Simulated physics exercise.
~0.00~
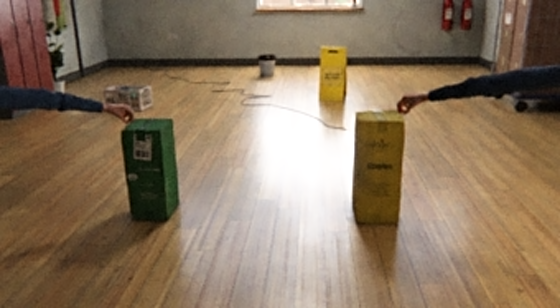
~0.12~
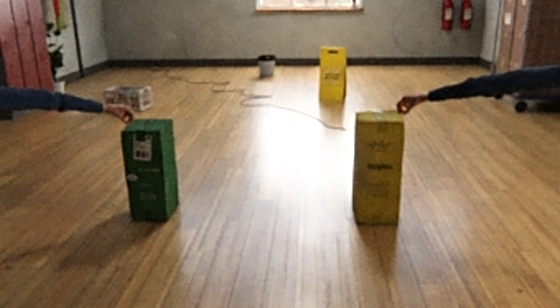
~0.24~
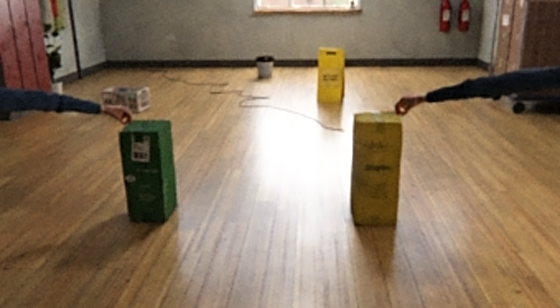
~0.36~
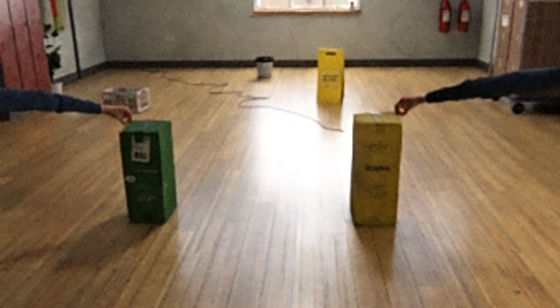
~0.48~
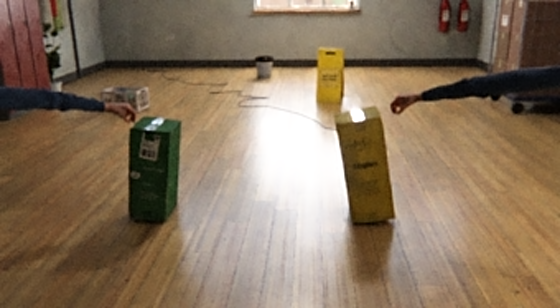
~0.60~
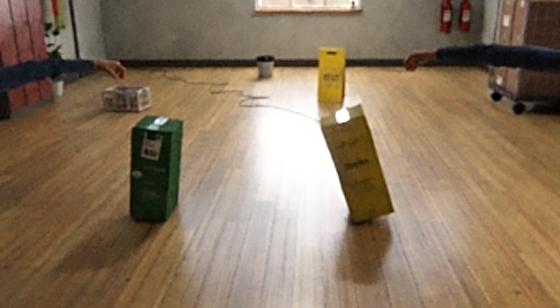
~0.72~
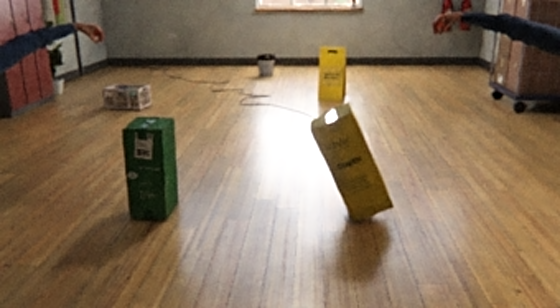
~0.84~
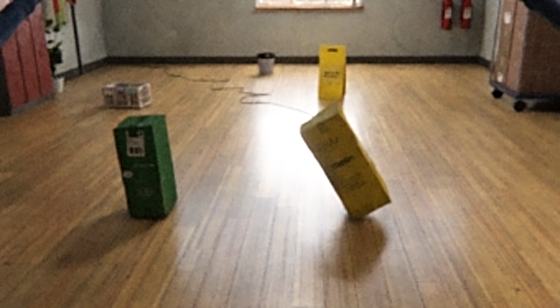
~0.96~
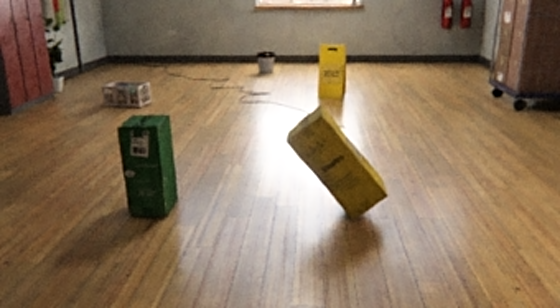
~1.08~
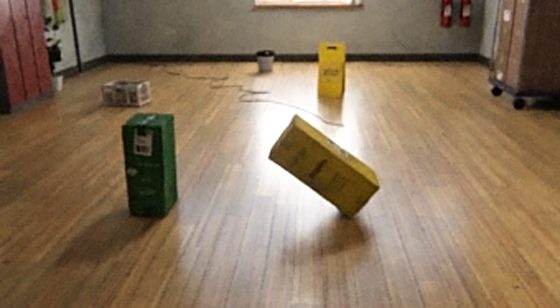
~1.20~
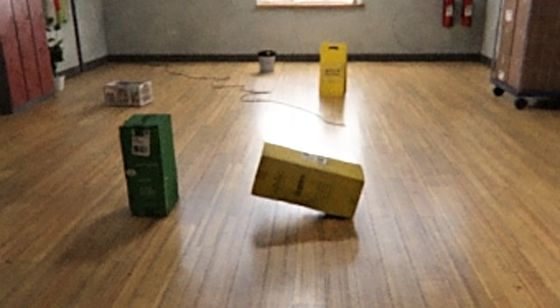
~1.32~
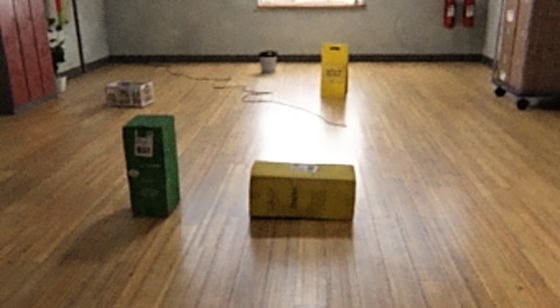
A yellow box and a green box standing on a wooden floor were pushed near their tops by two hands, which then drew away; the green one rocked slightly and stayed upright, while the yellow one tipped left and landed on its side.
